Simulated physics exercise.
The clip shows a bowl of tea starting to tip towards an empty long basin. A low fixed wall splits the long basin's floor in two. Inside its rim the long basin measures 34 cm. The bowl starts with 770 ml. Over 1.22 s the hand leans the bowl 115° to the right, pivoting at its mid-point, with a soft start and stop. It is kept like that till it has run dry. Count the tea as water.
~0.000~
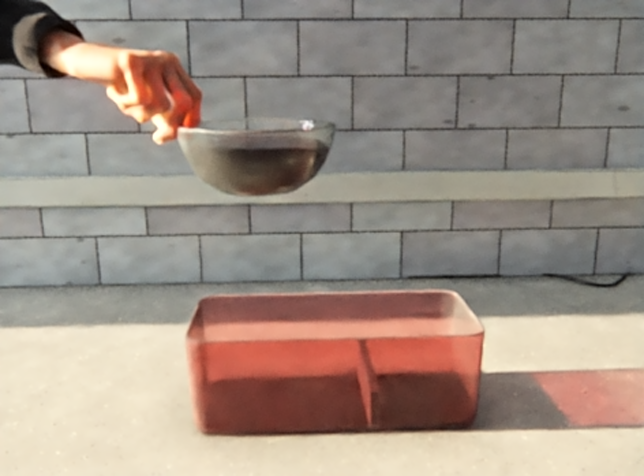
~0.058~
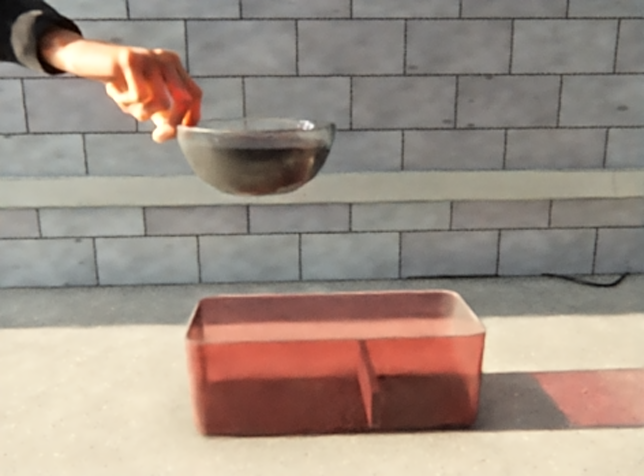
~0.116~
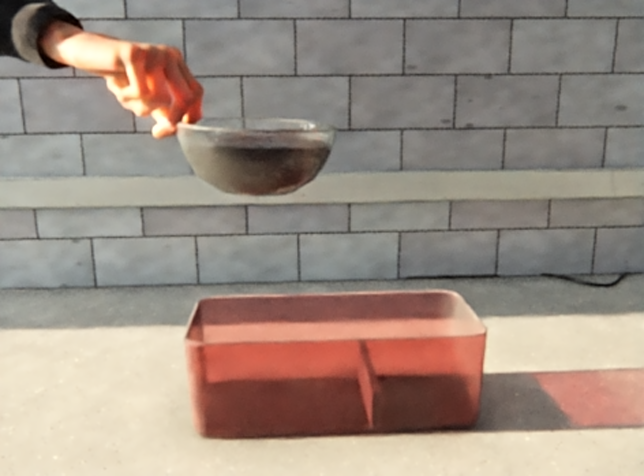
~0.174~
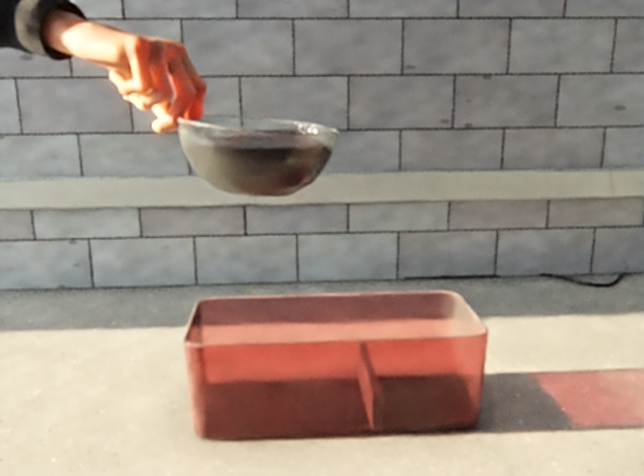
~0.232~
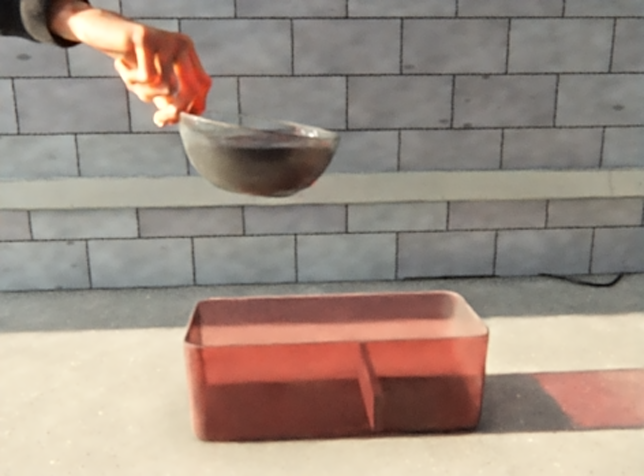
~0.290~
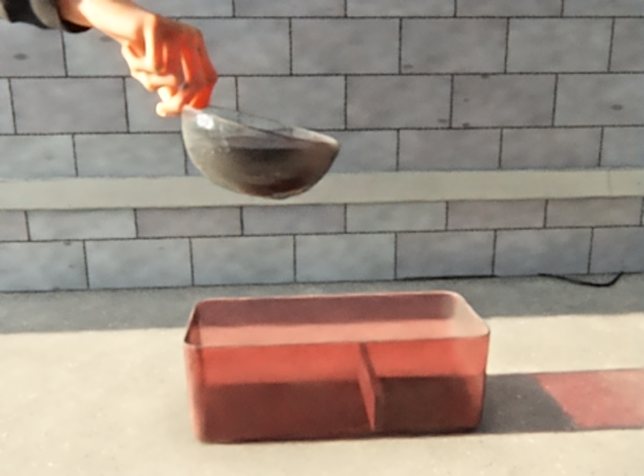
A hand slowly tilting a clear bowl of dark liquid to the right above a red divided basin beside a grey wall.
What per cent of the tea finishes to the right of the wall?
Roughly 71 per cent is past the wall.
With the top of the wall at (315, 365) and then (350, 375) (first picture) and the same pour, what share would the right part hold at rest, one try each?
First 95, then 65 per cent.
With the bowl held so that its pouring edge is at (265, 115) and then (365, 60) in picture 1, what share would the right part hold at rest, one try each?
In turn about 5 and 70 per cent.
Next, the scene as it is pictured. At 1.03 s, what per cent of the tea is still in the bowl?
Some 0 per cent.
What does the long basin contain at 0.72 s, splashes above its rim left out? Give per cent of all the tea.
About 24 per cent.
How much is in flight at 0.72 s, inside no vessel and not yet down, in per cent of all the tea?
Near 44 in a hundred.
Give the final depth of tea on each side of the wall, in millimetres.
Some 8 mm on the left and 34 mm on the right.
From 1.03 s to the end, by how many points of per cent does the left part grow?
About 3 per cent.
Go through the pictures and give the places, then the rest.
In the first picture, it leans 0°; its right rim is at (334, 126); the tea meets the walls at (187, 144) and (328, 142); the long basin's rim runs from (193, 319) to (470, 312); the wall's top is at (368, 365).
In the second picture, it leans 1°; its right rim is at (334, 126); the tea meets the walls at (186, 143) and (329, 142).
In the third picture, it leans 3°; its right rim is at (335, 129); the tea meets the walls at (186, 142) and (329, 143).
In the fourth picture, it leans 6°; its right rim is at (337, 133); the tea meets the walls at (187, 141) and (331, 144).
In the fifth picture, it leans 10°; its right rim is at (338, 138); the tea meets the walls at (188, 140) and (333, 145).
In the sixth picture, it leans 15°; its right rim is at (340, 146); the tea meets the walls at (190, 141) and (336, 145).
After 0.72 s the tilt is 73° and 31 per cent is still to pour, 1 is left of the wall and 23 right of it.
After 1.03 s the tilt is 109° and 0 per cent is still to pour, 25 is left of the wall and 70 right of it.
After 1.36 s the tilt is 115° and 0 per cent is still to pour, 28 is left of the wall and 71 right of it.
After 1.72 s the tilt is 115° and 0 per cent is still to pour, 28 is left of the wall and 71 right of it.
In the end 28 per cent lies left of the wall, 71 right of it and 1 outside.
